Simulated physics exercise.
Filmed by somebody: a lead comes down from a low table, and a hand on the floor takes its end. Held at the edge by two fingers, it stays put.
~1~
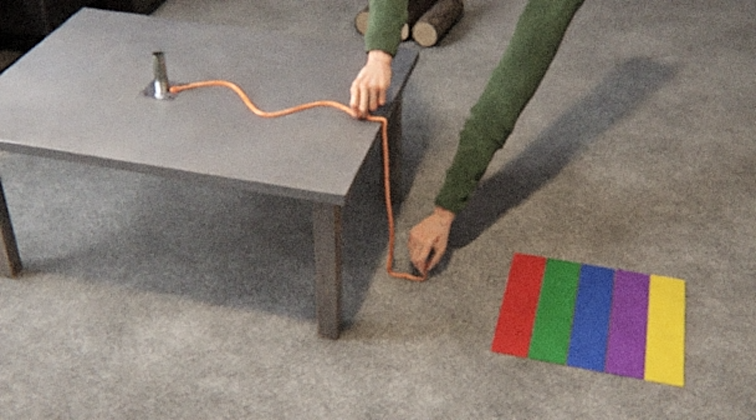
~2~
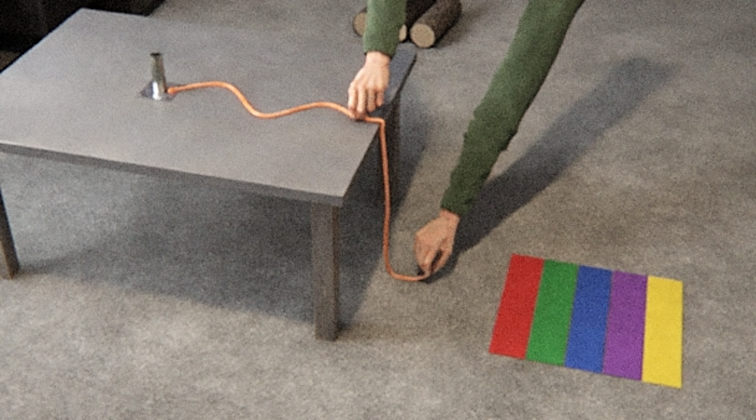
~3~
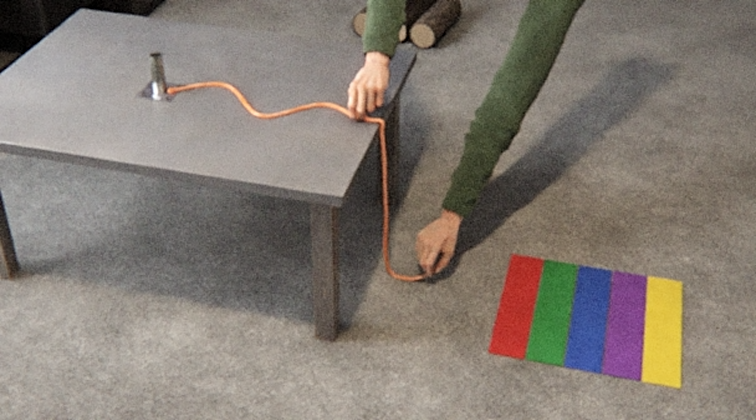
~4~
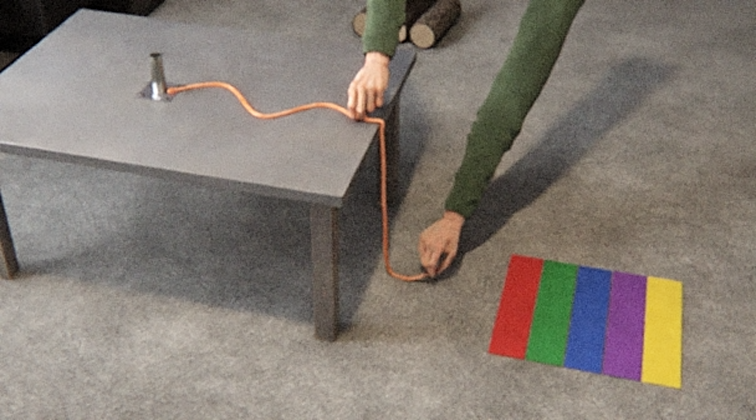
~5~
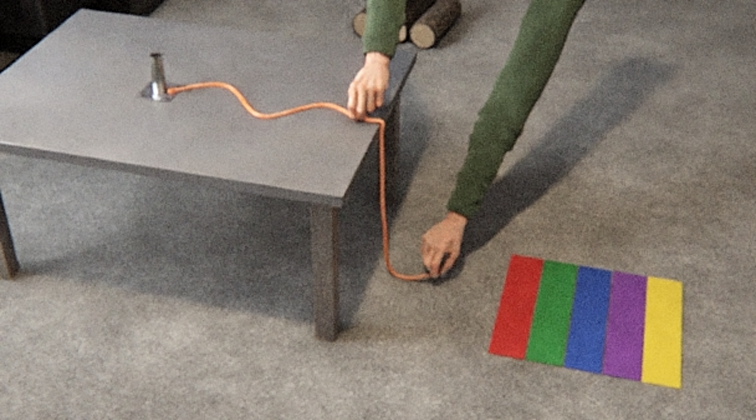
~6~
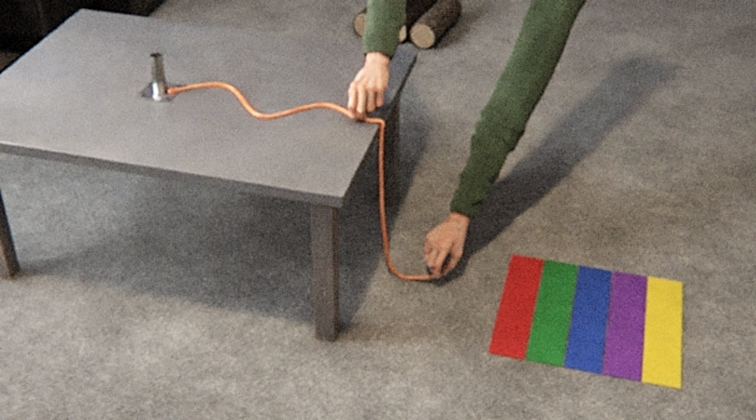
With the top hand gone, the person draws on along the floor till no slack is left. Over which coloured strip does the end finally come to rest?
Over the blue strip.
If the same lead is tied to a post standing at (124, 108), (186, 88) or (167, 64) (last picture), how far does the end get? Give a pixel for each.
Taking the tries in turn, you get (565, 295), (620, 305) and (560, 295).
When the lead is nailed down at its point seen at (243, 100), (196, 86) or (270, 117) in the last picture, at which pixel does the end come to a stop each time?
Readings in order - (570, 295), (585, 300), (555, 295).
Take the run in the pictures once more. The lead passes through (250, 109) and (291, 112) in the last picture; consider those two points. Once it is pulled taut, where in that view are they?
First one: (277, 108); second one: (326, 115).
A little later, end near (513, 286); over red.
Next, end near (564, 295); over green.
When it is tight, end near (594, 300); over blue. It gets as far as the blue strip.
